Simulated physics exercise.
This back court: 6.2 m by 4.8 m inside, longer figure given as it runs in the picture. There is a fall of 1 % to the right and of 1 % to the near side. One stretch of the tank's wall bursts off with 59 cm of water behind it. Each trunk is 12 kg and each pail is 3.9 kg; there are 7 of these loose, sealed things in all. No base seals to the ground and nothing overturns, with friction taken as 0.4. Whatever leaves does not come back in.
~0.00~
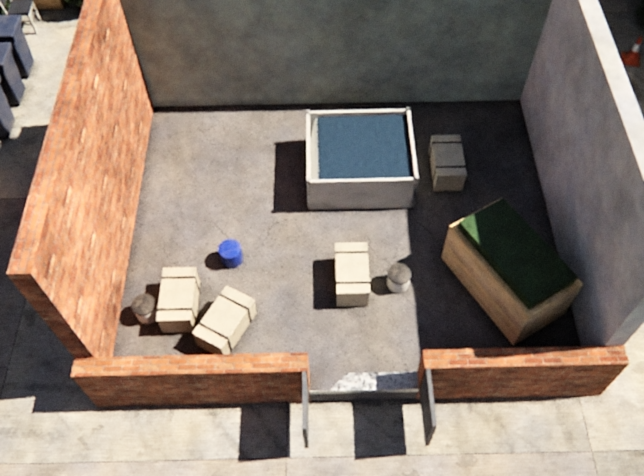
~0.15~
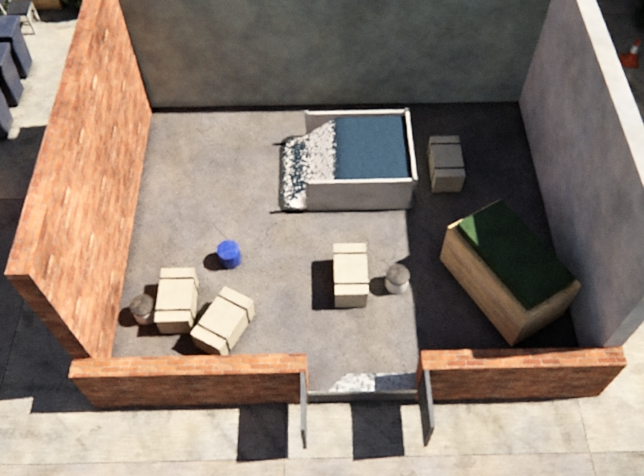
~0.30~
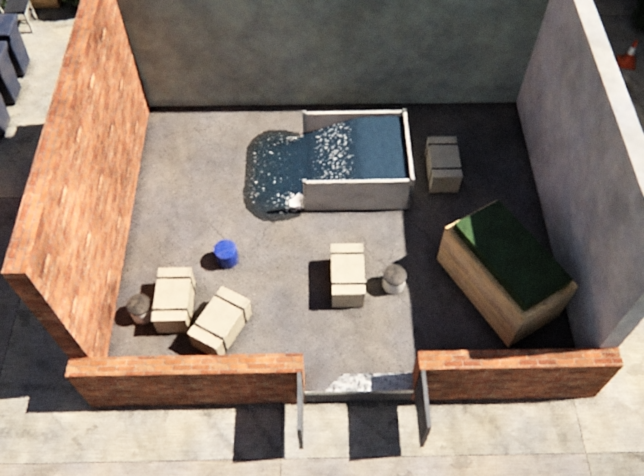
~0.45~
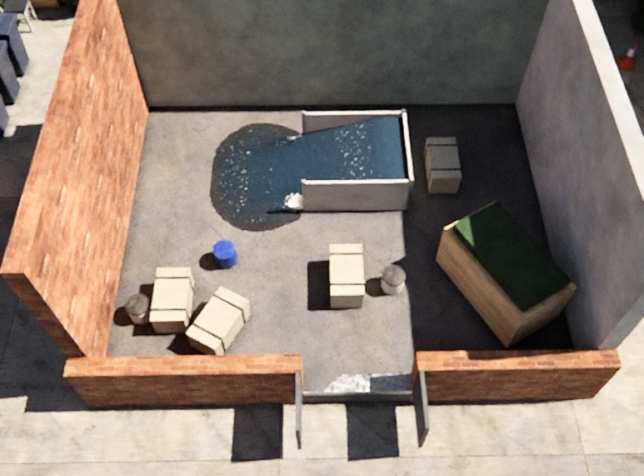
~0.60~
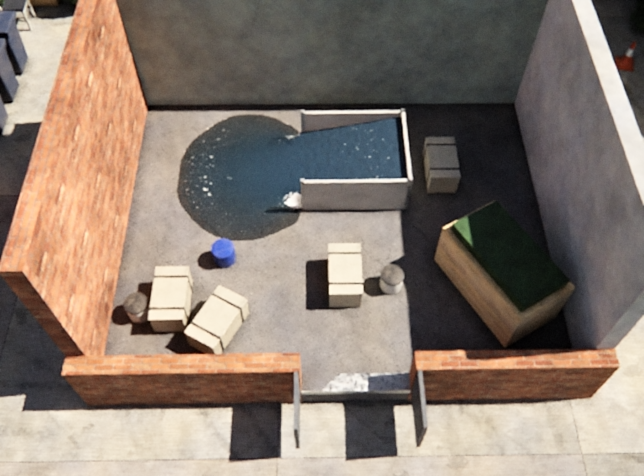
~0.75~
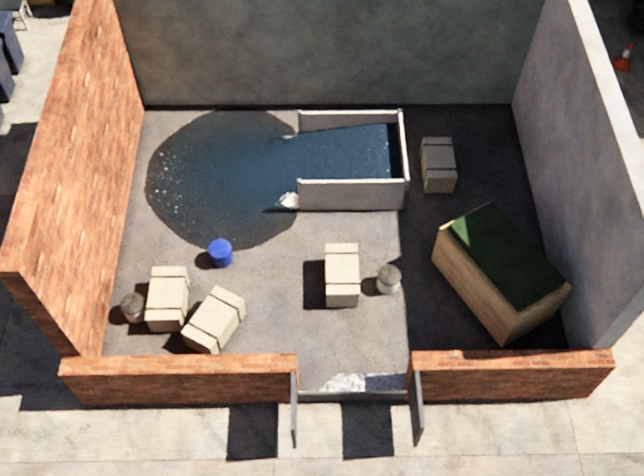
Walled courtyard with a tank losing its left side, water pouring out and spreading leftward across the floor past unmoving crates.
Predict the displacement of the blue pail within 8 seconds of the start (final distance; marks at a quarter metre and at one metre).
It gets well displaced.
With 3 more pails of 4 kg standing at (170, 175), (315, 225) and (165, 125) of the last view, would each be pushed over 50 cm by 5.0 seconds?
Order as asked - farther, not as far, farther.
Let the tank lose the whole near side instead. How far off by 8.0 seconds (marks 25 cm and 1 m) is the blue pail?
The blue pail remains in place.
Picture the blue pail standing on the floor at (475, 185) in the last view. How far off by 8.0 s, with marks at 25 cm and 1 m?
Well, it rests almost unmoved.
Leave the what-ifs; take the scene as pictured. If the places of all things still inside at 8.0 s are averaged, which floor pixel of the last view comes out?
I'd say about (448, 286) in the last view.
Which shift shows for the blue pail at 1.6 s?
Roughly 20 cm by then.
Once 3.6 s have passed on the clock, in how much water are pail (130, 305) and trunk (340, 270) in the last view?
About 8 and 0 cm.
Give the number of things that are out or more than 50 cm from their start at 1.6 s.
The answer is 0.
After 1.6 s the blue pail is near (213, 262), 0.2 m from its start, aground; 0 of 7 are out; 0 afloat.
After 3.6 s the blue pail is near (227, 312), 1.0 m from its start, afloat; 0 of 7 are out; 3 afloat.
After 5.6 s the blue pail is near (375, 324), 2.4 m from its start, afloat; 0 of 7 are out; 2 afloat.
After 8.0 s the blue pail is near (557, 343), 4.7 m from its start, afloat; 0 of 7 are out; 4 afloat.
